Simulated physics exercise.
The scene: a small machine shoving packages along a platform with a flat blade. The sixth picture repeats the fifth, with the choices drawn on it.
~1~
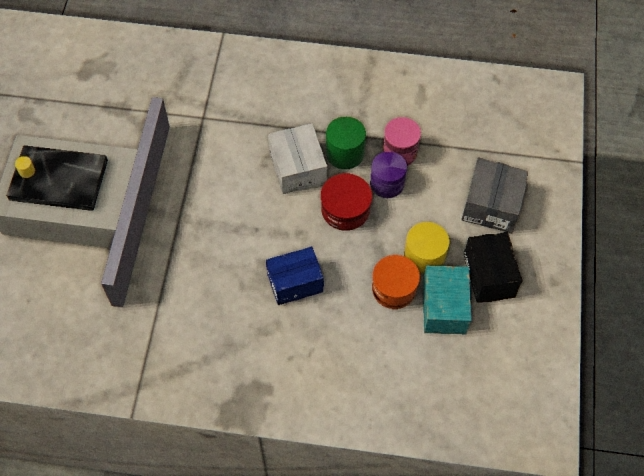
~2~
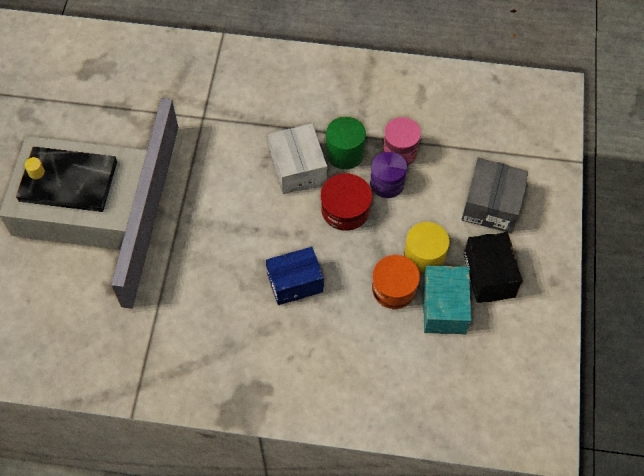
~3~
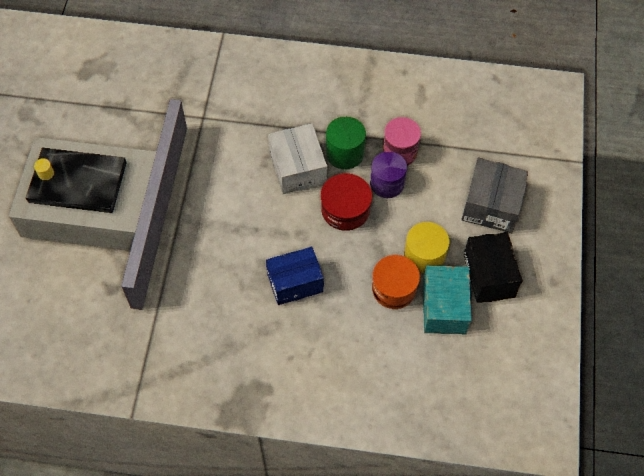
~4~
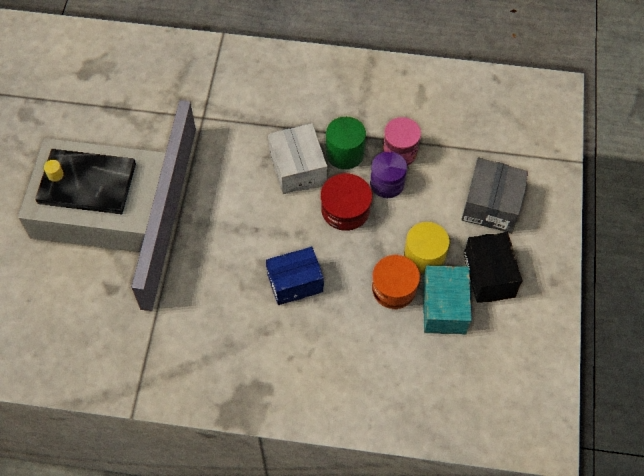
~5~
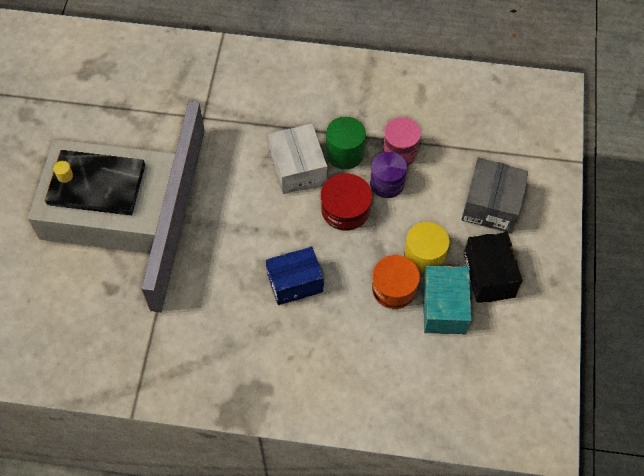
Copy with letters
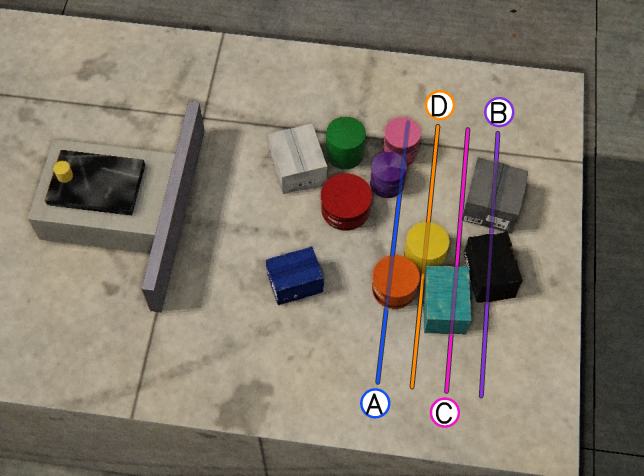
In the video, a small machine with a flat upright blade creeps slowly rightward along a stone-like platform toward a cluster of colourful boxes and cylindrical containers, which stay still and untouched, with a gap remaining between them and the blade.
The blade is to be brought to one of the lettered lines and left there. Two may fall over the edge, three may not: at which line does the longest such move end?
No third one falls up to B.
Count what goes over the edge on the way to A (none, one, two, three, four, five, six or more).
The count is none.
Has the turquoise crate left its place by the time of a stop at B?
By then, yes.
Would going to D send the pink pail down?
No.
On the copy, A at (394, 243); B at (490, 255); C at (458, 251); D at (426, 247).
On B. First, robot (215, 196); pink pail (409, 142); green canister (372, 146).
Then, robot (328, 210); black box (516, 273); grey parcel (516, 201).
Finally, robot (420, 221); black box over the edge; grey parcel (583, 215); one fallen.
By contrast, A is within the limit but short; C is within the limit but short; D is within the limit but short.
